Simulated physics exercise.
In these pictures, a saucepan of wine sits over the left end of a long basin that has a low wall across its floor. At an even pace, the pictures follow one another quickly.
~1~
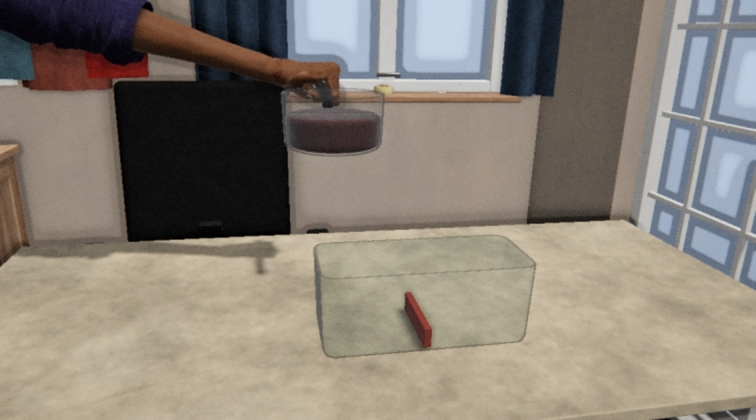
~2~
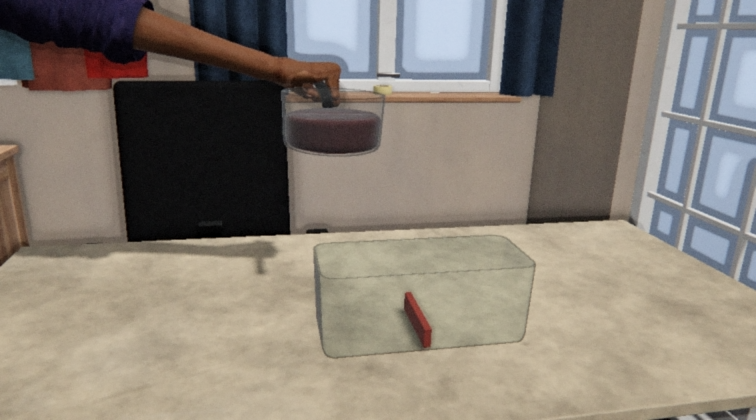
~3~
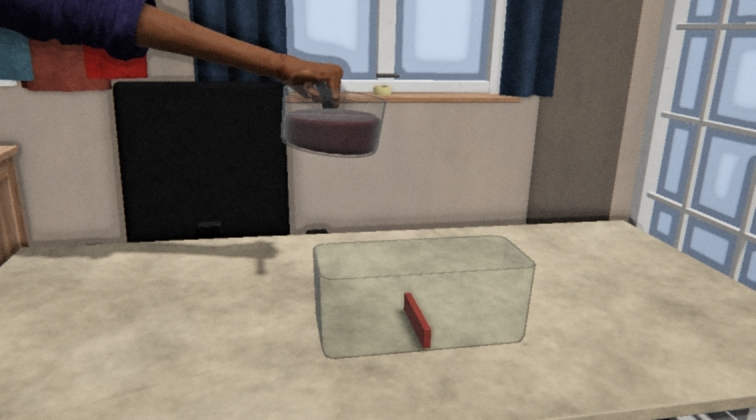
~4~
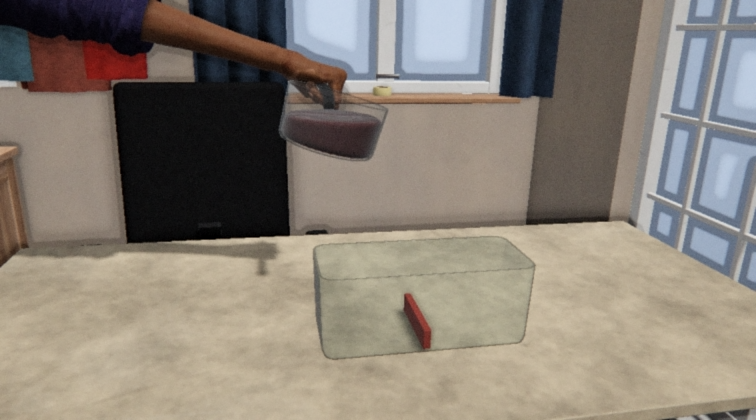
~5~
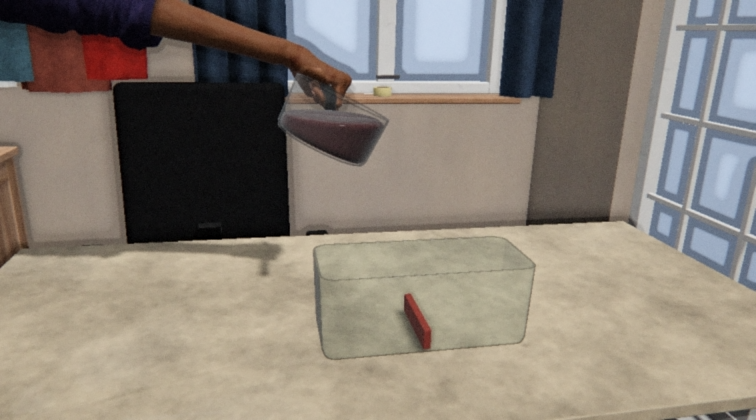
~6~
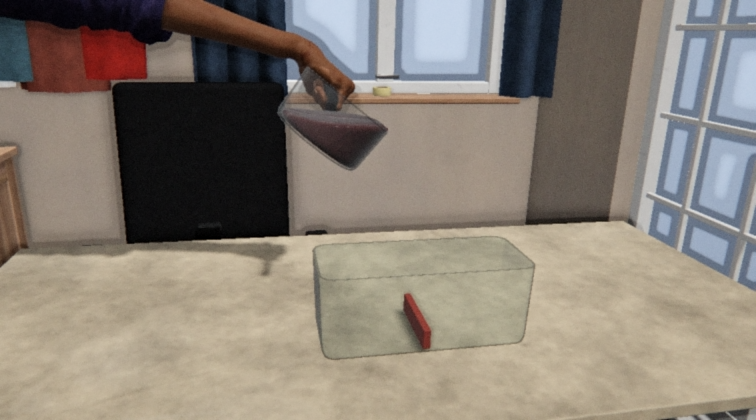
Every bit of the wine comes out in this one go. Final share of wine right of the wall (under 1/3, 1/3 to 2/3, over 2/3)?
1/3 to 2/3.
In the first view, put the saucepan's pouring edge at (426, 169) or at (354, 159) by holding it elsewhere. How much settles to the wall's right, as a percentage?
Start one gives close to 85 percent, start two close to 20 percent.
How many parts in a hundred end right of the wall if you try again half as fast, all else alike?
Some 60 per cent.
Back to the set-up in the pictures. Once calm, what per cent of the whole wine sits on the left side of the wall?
That works out to roughly 50 percent.
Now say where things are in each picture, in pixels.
In the first frame, it leans 0°; its right rim is at (383, 95); the wine meets the walls at (285, 115) and (379, 115); the long basin's rim runs from (317, 262) to (520, 251); the wall's top is at (418, 310).
In the second frame, it leans 2°; its right rim is at (383, 96); the wine meets the walls at (285, 115) and (379, 115).
In the third frame, it leans 7°; its right rim is at (384, 101); the wine meets the walls at (285, 114) and (379, 116).
In the fourth frame, it leans 15°; its right rim is at (386, 110); the wine meets the walls at (284, 114) and (380, 119).
In the fifth frame, it leans 26°; its right rim is at (387, 120); the wine meets the walls at (281, 113) and (382, 120).
In the sixth frame, it leans 38°; its right rim is at (385, 132); the wine meets the walls at (281, 110) and (383, 125); 1 per cent is over the edge.
A moment on, the saucepan is tipped on its side and 30 per cent is still to pour, 5 is left of the wall and 6 right of it.
Next, the saucepan is tipped right over and 8 per cent is still to pour, 31 is left of the wall and 48 right of it.
Then the saucepan is tipped right over and 1 per cent is still to pour, 44 is left of the wall and 48 right of it.
Later the saucepan is tipped right over and 0 per cent is still to pour, 49 is left of the wall and 48 right of it.
Finally, 49 per cent lies left of the wall, 48 right of it and 2 outside.
